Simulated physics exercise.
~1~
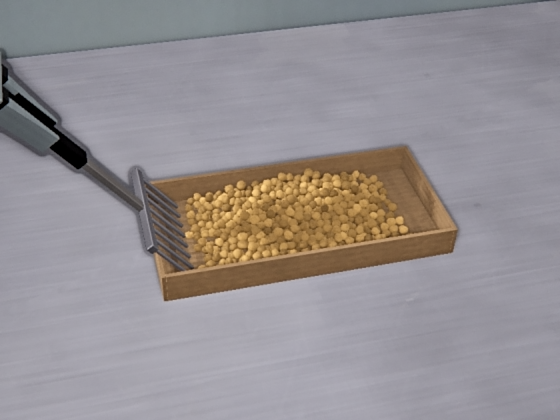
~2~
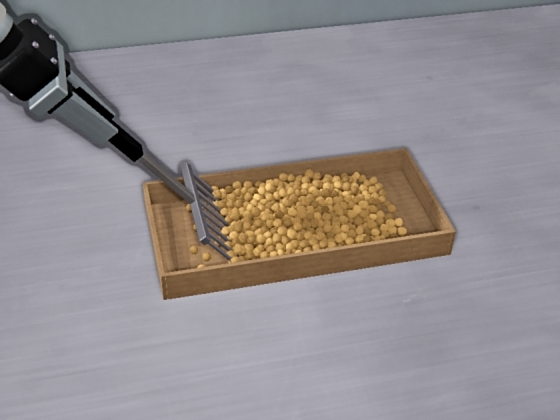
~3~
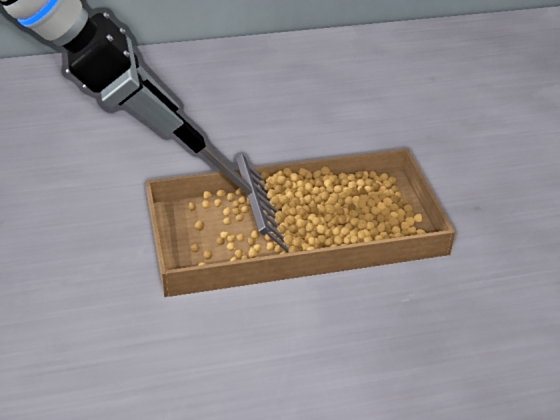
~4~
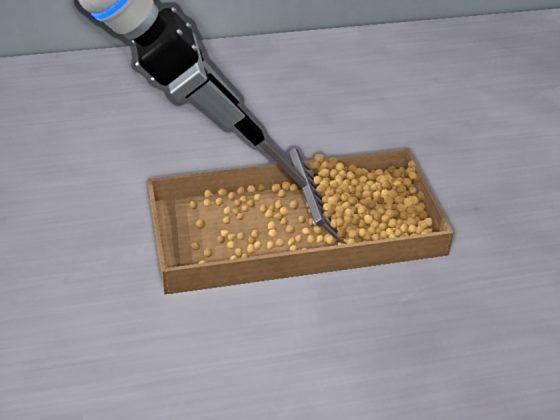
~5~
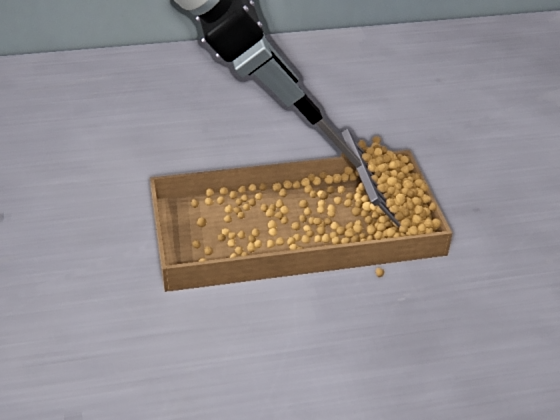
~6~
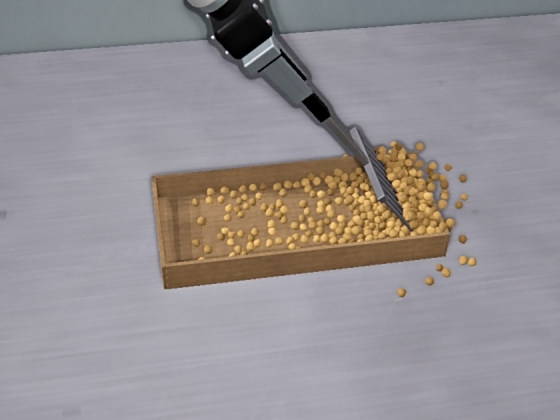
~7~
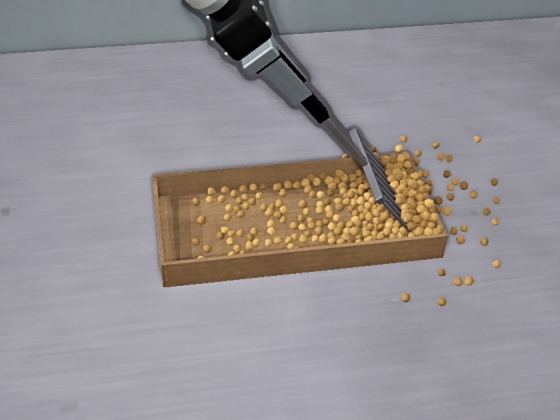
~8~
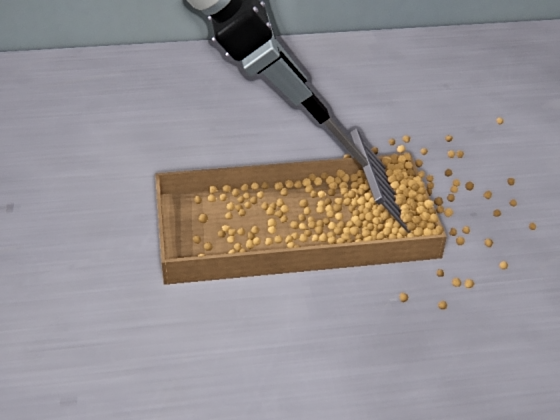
A robot arm dragged a rake through a shallow wooden tray of chickpeas, pushing them rightward into a steep pile until some spilled over the far right end and scattered across the table, while most stayed in the tray beside the stopped rake.
